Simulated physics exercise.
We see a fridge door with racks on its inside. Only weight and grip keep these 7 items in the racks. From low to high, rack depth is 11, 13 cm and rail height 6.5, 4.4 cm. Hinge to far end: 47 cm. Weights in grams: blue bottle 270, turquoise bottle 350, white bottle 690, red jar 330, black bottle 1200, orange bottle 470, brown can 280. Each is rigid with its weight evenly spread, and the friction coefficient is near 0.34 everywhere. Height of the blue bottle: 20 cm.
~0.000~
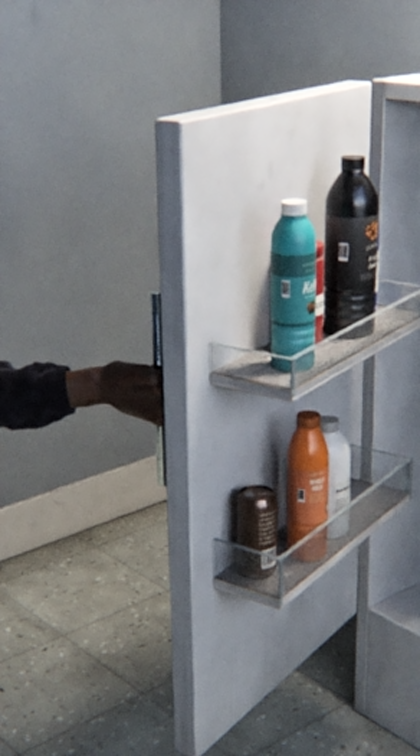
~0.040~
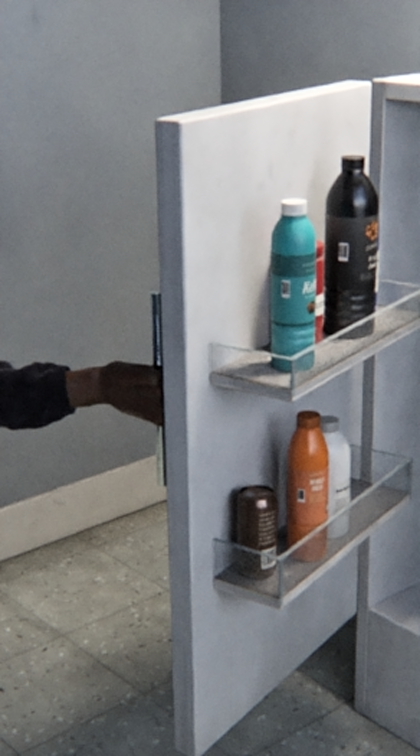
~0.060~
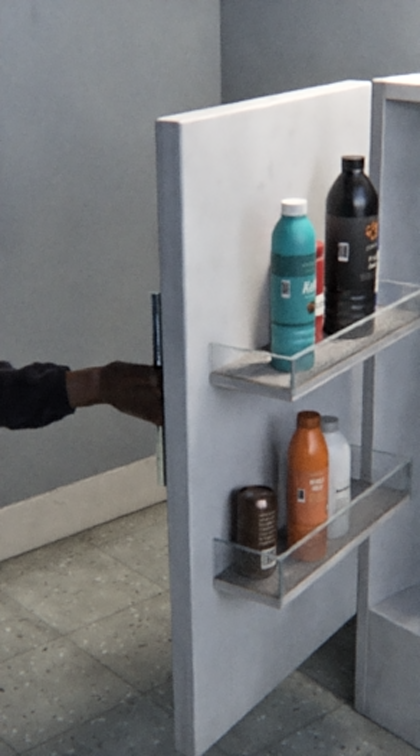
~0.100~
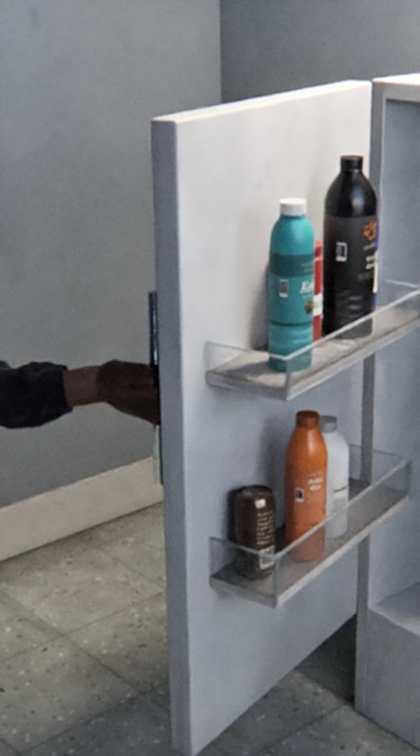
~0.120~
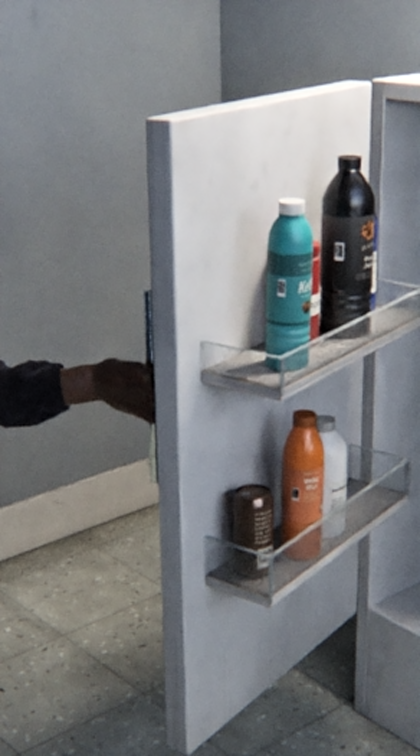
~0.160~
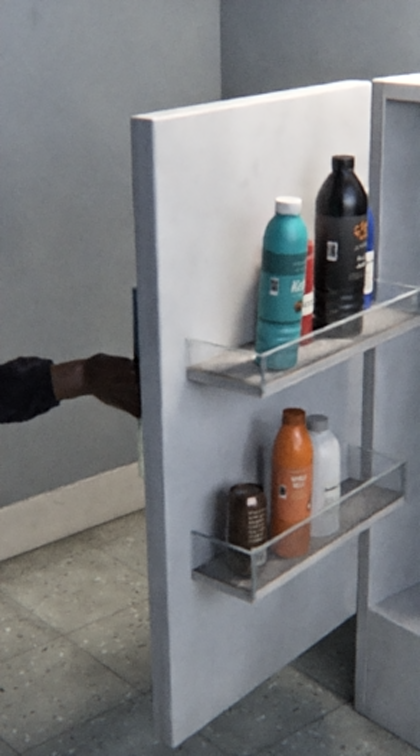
A white fridge door with bottles on its two racks stood open, barely moving at first, and then a hand on its outer side drew it slightly wider, toward the left.
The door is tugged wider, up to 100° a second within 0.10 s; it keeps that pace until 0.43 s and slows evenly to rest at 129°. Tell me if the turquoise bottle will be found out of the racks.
The turquoise bottle comes out.
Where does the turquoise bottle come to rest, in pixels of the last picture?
Near (7, 748).
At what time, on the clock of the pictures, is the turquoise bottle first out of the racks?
At about 1.0 s.
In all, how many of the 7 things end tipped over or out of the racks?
That comes to 1.
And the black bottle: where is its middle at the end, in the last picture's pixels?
Near (247, 230).
Around 0.56 s, door 118° open; turquoise bottle at 15° to upright near (135, 256); brown can shifted 4 cm.
Around 1.06 s, door 129° open; turquoise bottle now out of the racks; brown can shifted 4 cm.
Finally (1.9 s), out of the racks, turquoise bottle; the other 6 still in place (within 5 cm). In the last view, turquoise bottle near (7, 748).
